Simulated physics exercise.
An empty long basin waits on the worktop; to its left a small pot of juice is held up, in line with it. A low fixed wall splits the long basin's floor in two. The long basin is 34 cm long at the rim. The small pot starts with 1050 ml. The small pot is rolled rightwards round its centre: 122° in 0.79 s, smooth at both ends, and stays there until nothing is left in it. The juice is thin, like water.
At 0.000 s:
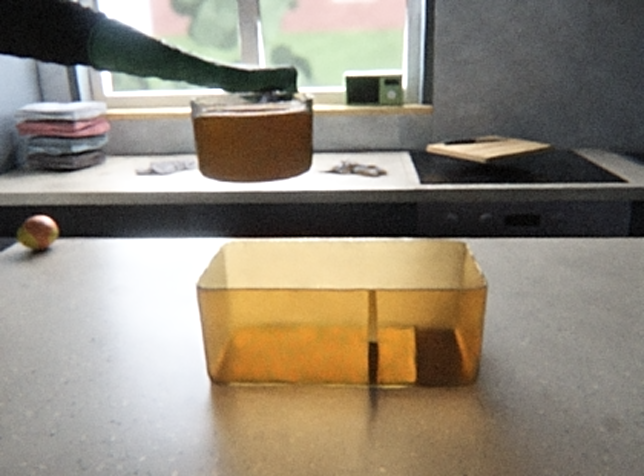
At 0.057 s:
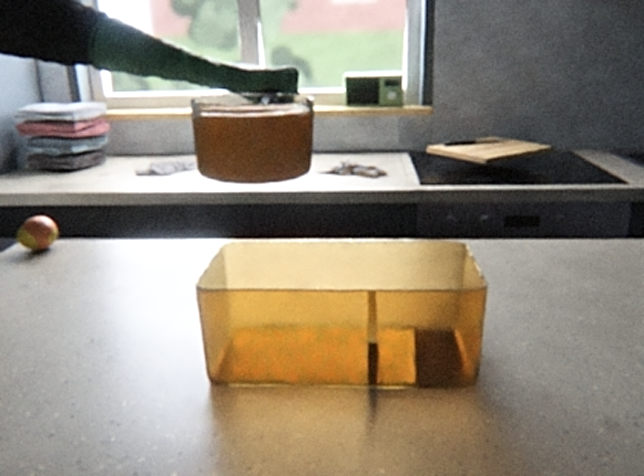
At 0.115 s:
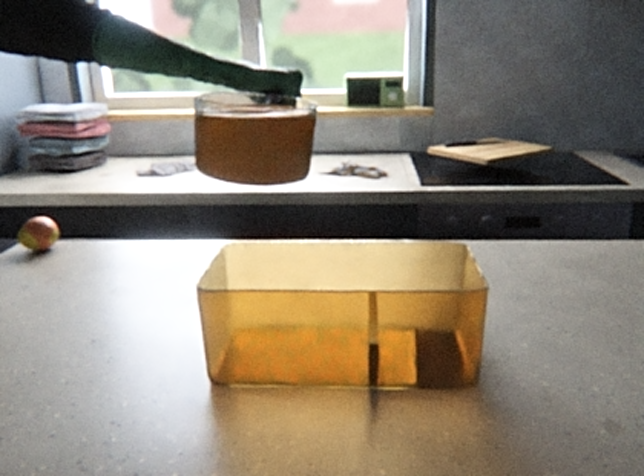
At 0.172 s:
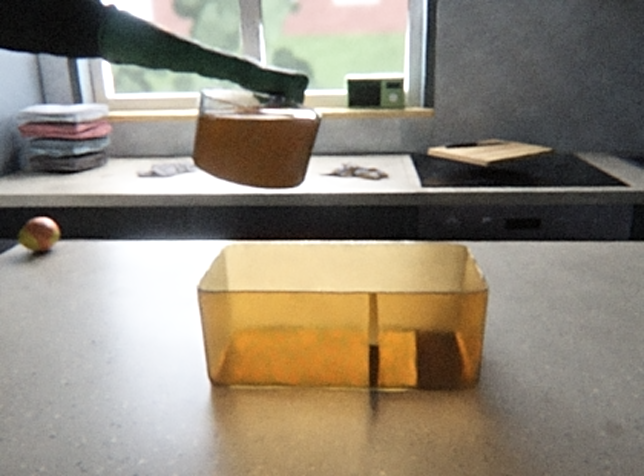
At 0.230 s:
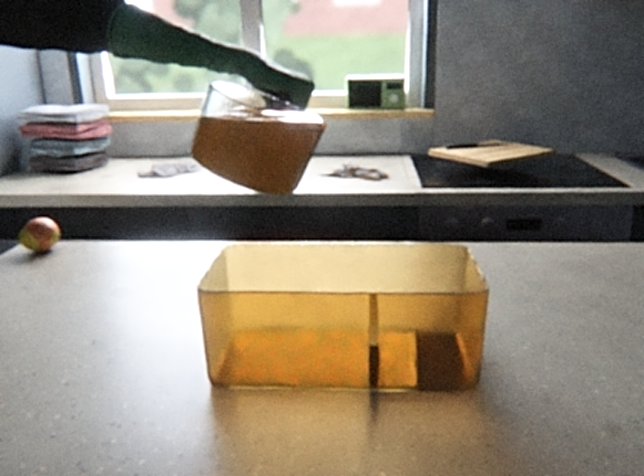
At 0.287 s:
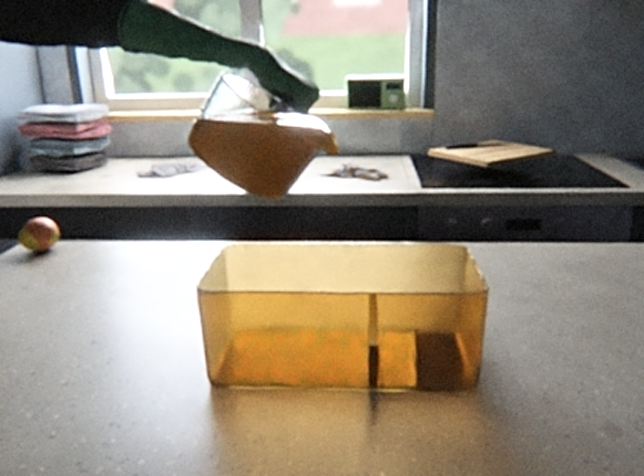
Above a long amber basin, a green-sleeved arm tilts a small pot of juice rightwards.
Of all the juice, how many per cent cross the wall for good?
Roughly 43 per cent is past the wall.
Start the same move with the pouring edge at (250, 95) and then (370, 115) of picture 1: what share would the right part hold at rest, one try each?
In turn about 10 and 80 per cent.
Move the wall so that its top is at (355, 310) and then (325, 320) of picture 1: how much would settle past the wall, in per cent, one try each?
First 65, then 85 per cent.
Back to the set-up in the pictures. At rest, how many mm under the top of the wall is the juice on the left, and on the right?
Some 40 mm on the left and 34 mm on the right.
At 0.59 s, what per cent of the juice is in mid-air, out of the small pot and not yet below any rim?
Near 42 in a hundred.
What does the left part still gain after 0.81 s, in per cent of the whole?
About 6 per cent.
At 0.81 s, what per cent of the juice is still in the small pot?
About 2 per cent.
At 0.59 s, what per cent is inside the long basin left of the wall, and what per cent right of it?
Some 7 per cent left and 28 right.
After 0.59 s the tilt is 103° and 24 per cent is still to pour, 7 is left of the wall and 28 right of it.
After 0.81 s the tilt is 122° and 2 per cent is still to pour, 48 is left of the wall and 44 right of it.
After 1.04 s the tilt is 122° and 0 per cent is still to pour, 54 is left of the wall and 43 right of it.
After 1.29 s the tilt is 122° and 0 per cent is still to pour, 55 is left of the wall and 43 right of it.
In the end 55 per cent lies left of the wall, 43 right of it and 2 outside.
